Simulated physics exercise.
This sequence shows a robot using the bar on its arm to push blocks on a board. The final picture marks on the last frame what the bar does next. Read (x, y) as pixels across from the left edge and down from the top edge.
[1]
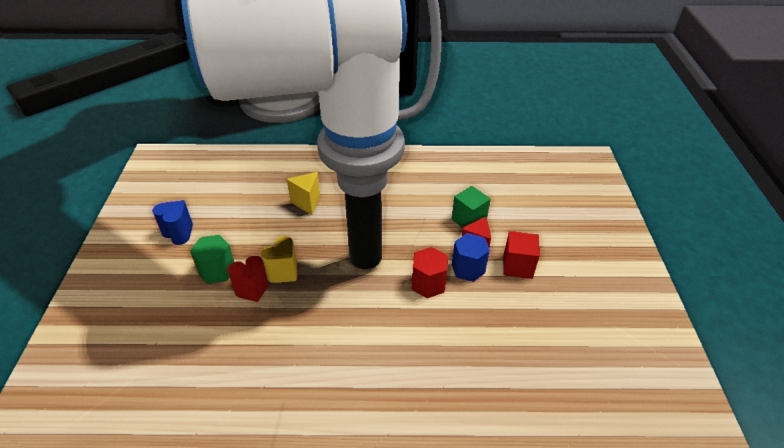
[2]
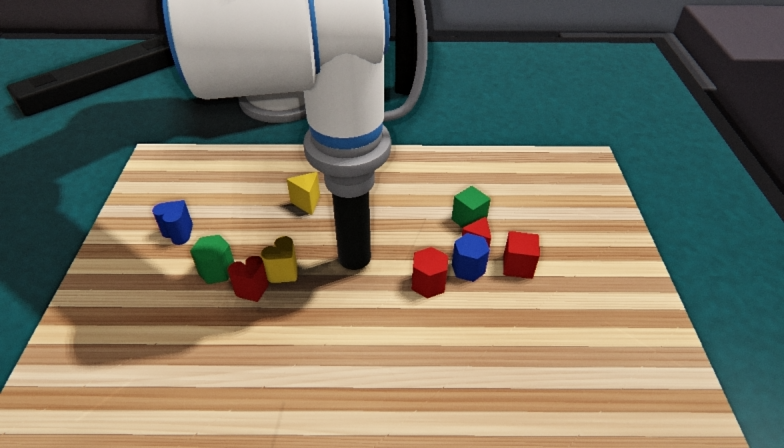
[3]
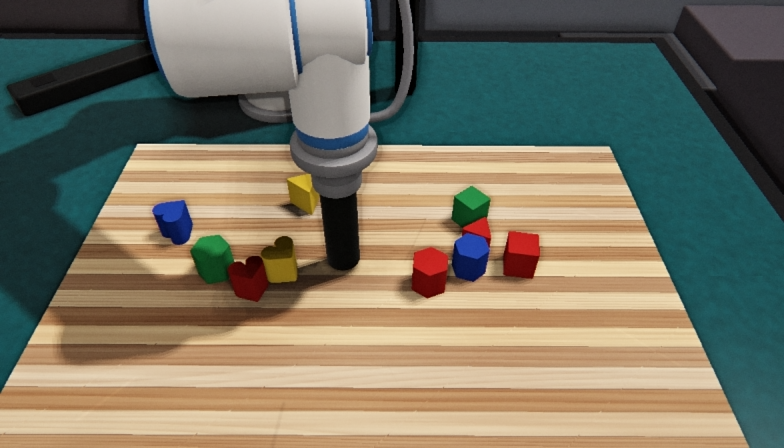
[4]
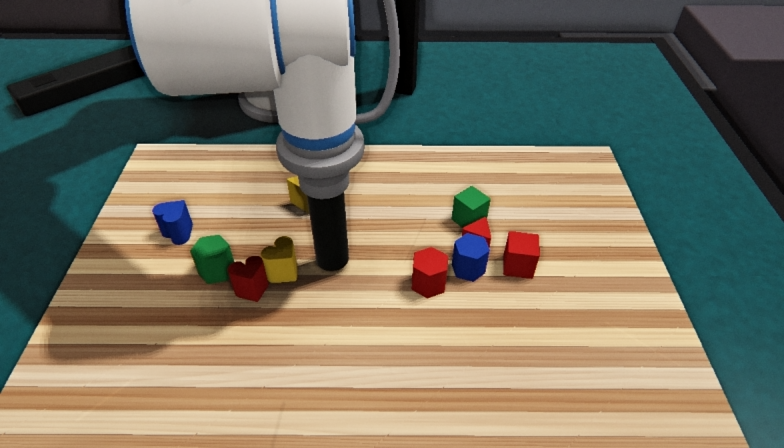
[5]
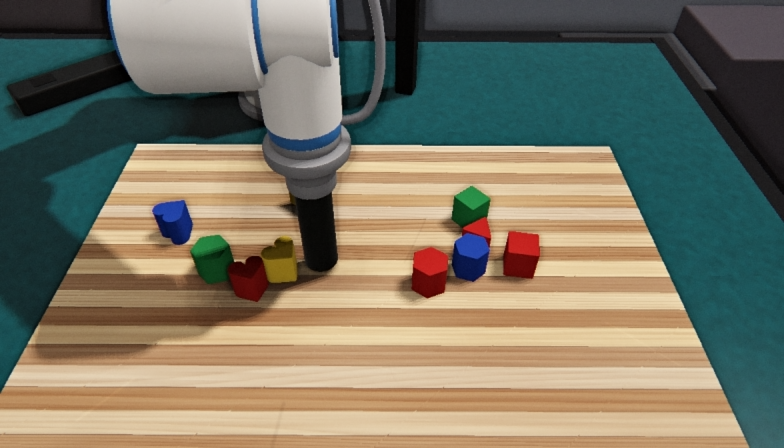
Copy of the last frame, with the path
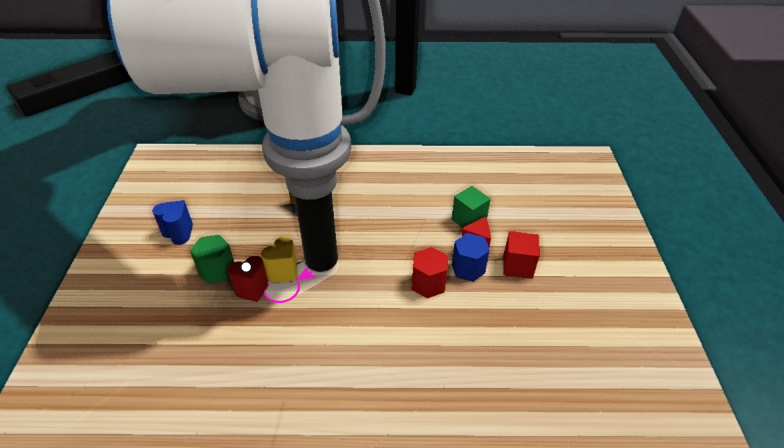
White robot arm with a black bar sliding slowly left across a striped wooden board, the colored blocks around it staying still.
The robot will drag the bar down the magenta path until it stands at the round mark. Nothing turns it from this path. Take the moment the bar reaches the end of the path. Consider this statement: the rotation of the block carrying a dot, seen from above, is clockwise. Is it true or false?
That is false.
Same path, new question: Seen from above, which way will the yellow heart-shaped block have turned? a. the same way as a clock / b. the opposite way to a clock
Letter a.
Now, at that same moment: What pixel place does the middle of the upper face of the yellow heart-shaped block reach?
By then it is at (254, 251).
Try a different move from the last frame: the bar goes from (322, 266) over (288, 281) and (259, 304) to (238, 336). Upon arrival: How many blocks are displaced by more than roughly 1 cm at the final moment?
My count: 2.
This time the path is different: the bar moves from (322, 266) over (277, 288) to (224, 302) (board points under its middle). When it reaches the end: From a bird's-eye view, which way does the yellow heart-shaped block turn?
Looking down, my answer is that the yellow heart-shaped block rotates clockwise.
The line goes in a line from (322, 266) to (282, 288); the dot is on the red heart-shaped block.
What follows on the original path. Halfway along, bar at (301, 271); red heart-shaped block at (239, 269), turned 30° anticlockwise; yellow heart-shaped block at (267, 251), turned 25° clockwise.
At the end, bar at (280, 282); green six-sided block unmoved; red heart-shaped block at (234, 270), turned 55° anticlockwise; yellow heart-shaped block at (254, 251), turned 45° clockwise.
